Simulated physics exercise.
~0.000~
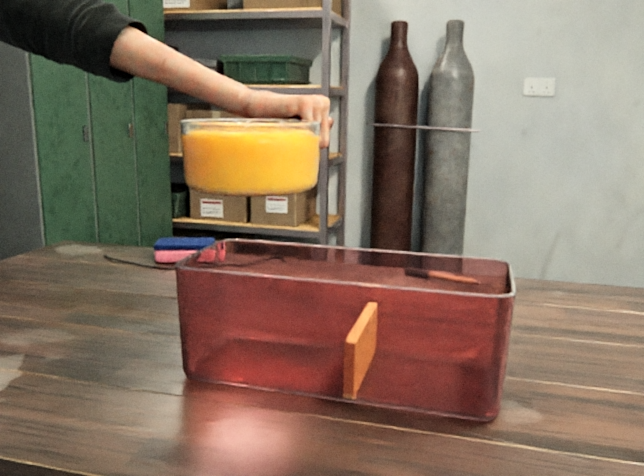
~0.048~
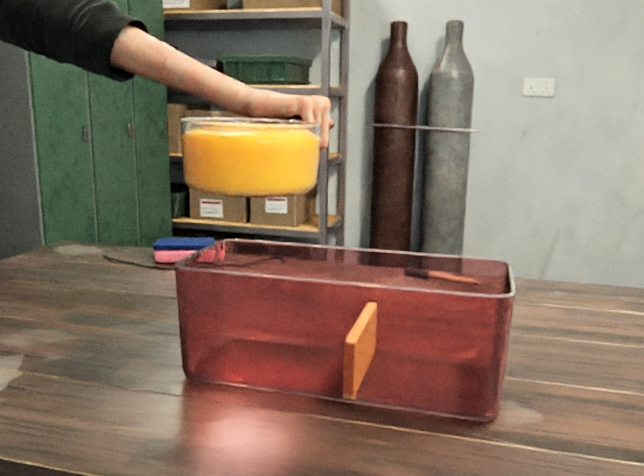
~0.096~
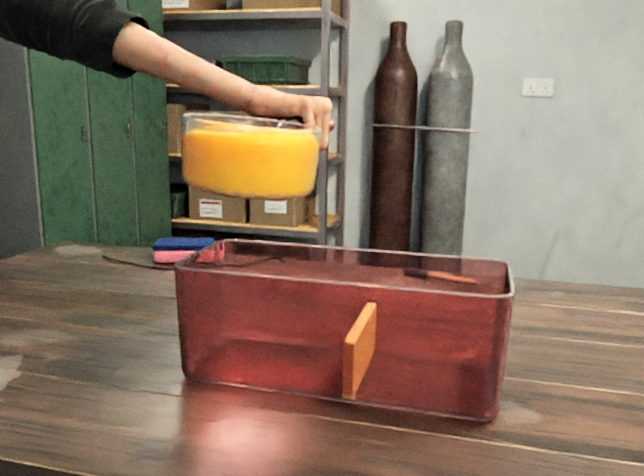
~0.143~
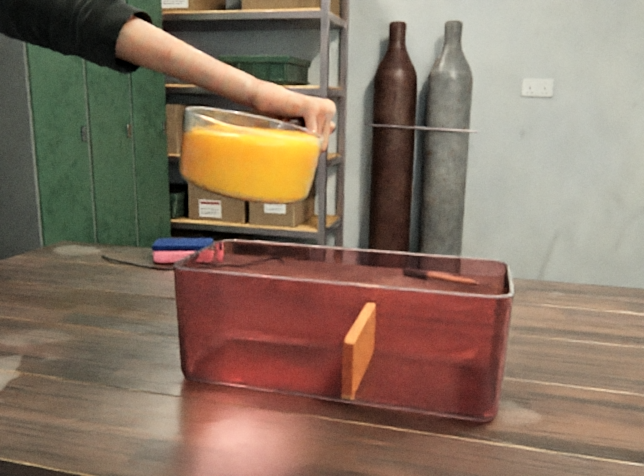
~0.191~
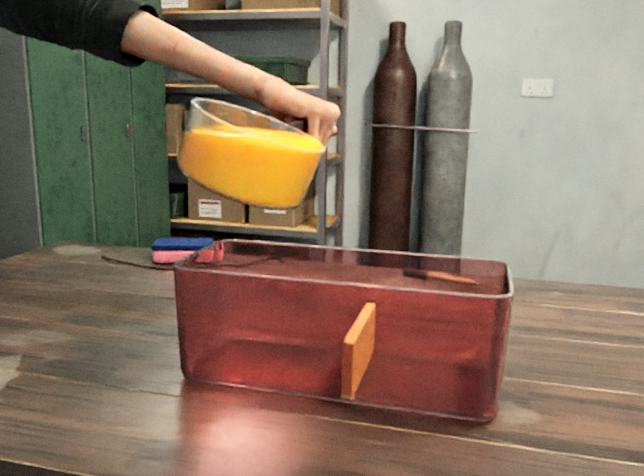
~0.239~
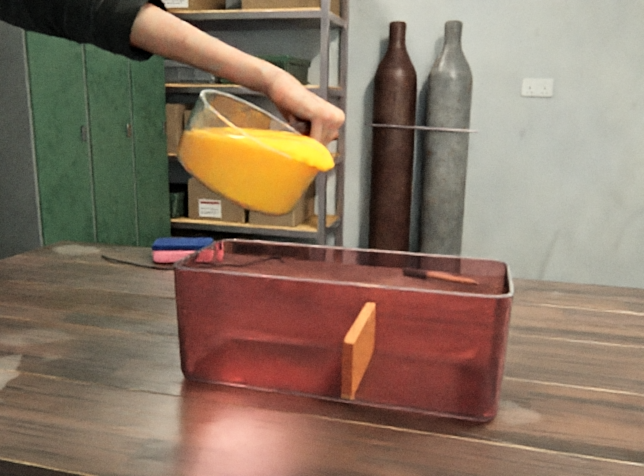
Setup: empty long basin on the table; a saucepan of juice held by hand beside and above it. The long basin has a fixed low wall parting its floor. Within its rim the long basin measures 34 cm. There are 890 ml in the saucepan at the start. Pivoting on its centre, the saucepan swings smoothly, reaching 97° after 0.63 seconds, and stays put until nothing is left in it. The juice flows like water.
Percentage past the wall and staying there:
45 percent.
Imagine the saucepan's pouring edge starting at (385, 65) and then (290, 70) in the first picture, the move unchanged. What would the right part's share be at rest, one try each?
Near 90 in a hundred on the first go and near 30 in a hundred on the second.
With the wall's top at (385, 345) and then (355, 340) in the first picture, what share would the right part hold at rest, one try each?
The first gives near 25 per cent and the second near 55 per cent.
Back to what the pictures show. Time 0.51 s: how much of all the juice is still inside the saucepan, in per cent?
About 28 per cent.
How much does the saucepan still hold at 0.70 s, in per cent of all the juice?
7 per cent or thereabouts.
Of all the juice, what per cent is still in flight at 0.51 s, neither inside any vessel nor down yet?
Close to 34 per cent, I'd say.
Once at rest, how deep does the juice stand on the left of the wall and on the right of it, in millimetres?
On the left it stands about 20 mm, on the right about 22 mm.
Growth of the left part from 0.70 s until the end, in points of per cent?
Roughly 12 percent.
After 0.51 s the tilt is 88° and 29 per cent is still to pour, 11 is left of the wall and 26 right of it.
After 0.70 s the tilt is 97° and 7 per cent is still to pour, 41 is left of the wall and 46 right of it.
After 0.91 s the tilt is 97° and 2 per cent is still to pour, 49 is left of the wall and 45 right of it.
After 1.13 s the tilt is 97° and 0 per cent is still to pour, 53 is left of the wall and 45 right of it.
In the end 53 per cent lies left of the wall, 45 right of it and 2 outside.
